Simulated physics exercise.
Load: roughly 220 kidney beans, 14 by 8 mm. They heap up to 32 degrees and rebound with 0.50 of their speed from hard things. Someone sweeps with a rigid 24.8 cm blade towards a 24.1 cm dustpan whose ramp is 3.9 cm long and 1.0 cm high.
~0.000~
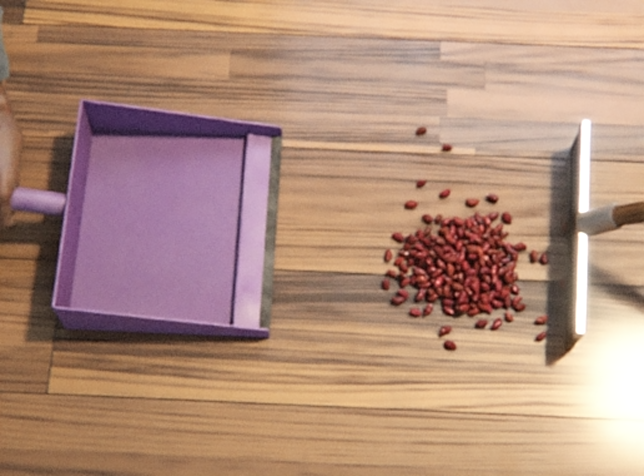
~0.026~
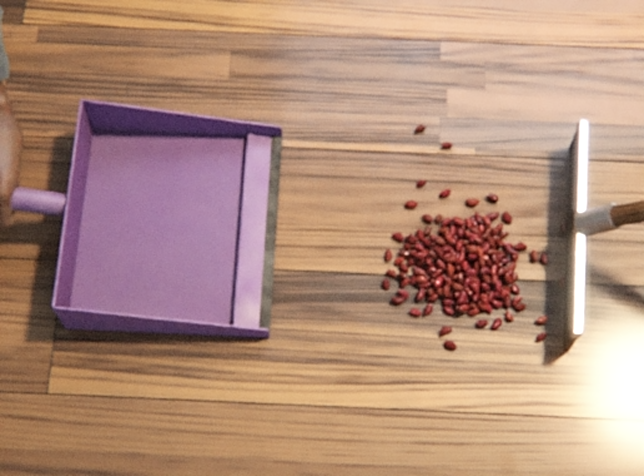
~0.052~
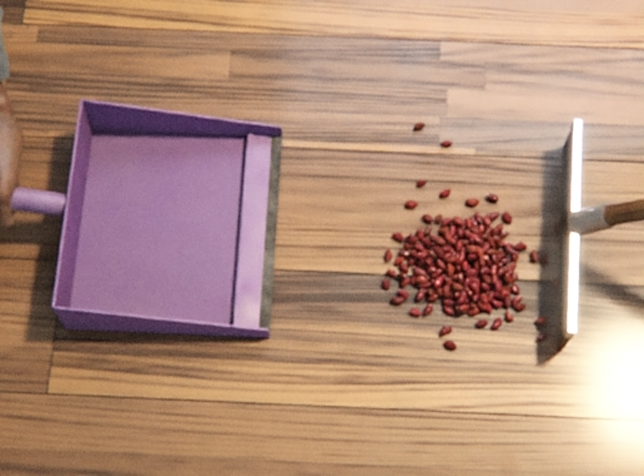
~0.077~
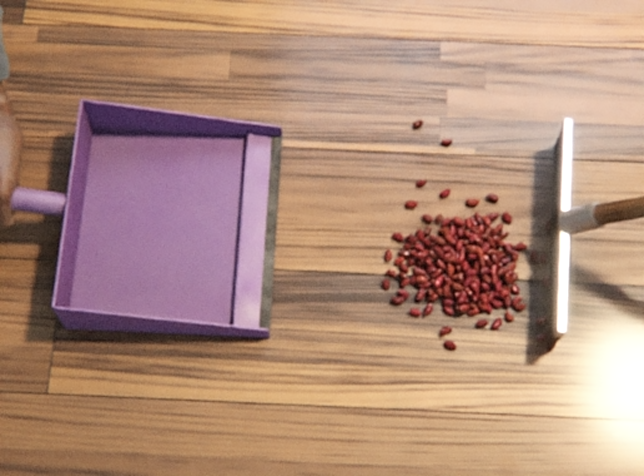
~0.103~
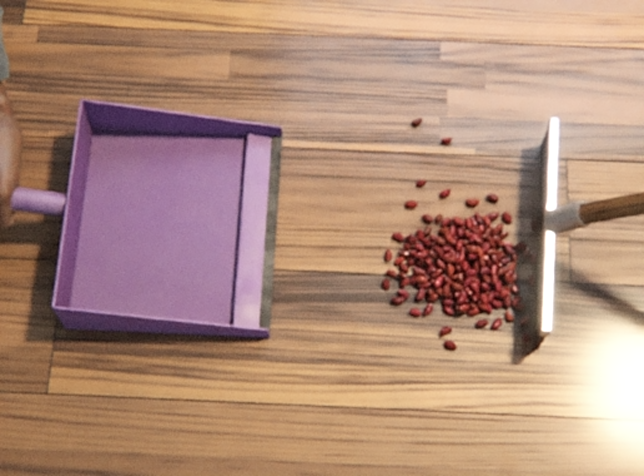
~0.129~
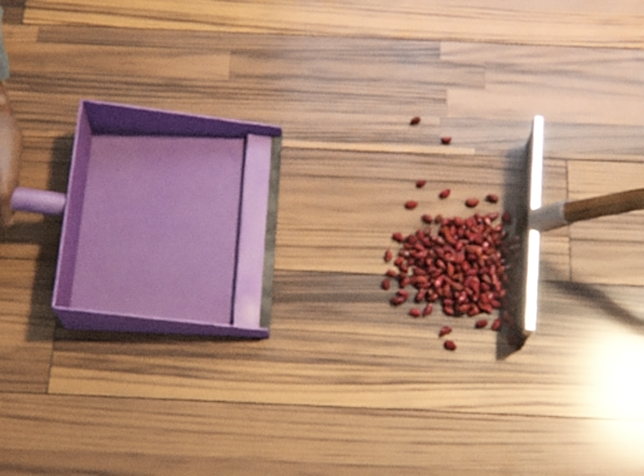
On a wooden floor, a blade slides left into the edge of a bean pile.
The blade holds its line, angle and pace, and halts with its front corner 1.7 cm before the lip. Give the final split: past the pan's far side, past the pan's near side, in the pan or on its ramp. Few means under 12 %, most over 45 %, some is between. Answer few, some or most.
Far side: Few, near side: Few, pan: Most.
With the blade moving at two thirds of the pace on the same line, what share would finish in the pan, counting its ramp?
It would be near 50 per cent.
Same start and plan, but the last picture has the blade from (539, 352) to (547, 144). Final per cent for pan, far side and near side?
Pan 20, far 0, near 35.
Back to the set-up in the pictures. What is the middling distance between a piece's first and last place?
Roughly 24 cm.
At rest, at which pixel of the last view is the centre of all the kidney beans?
Near (267, 244).
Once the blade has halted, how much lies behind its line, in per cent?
Some 5 per cent.
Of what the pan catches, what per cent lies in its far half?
Some 40 per cent.
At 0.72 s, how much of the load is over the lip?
About 55 per cent by then.
Then, at 0.33 s, middle of the blade 15 cm from the lip; 0 % over the lip, far side 0 %, near side 5 %.
After 0.46 s, middle of the blade 6 cm from the lip; 0 % over the lip, far side 0 %, near side 5 %.
Then, at 0.72 s, middle of the blade 2 cm from the lip; 55 % over the lip, far side 0 %, near side 10 %.
By 2.0 s all is still; far side 0 %, near side 10 %, pan 55 %, in front of the lip or behind the blade 35 %.
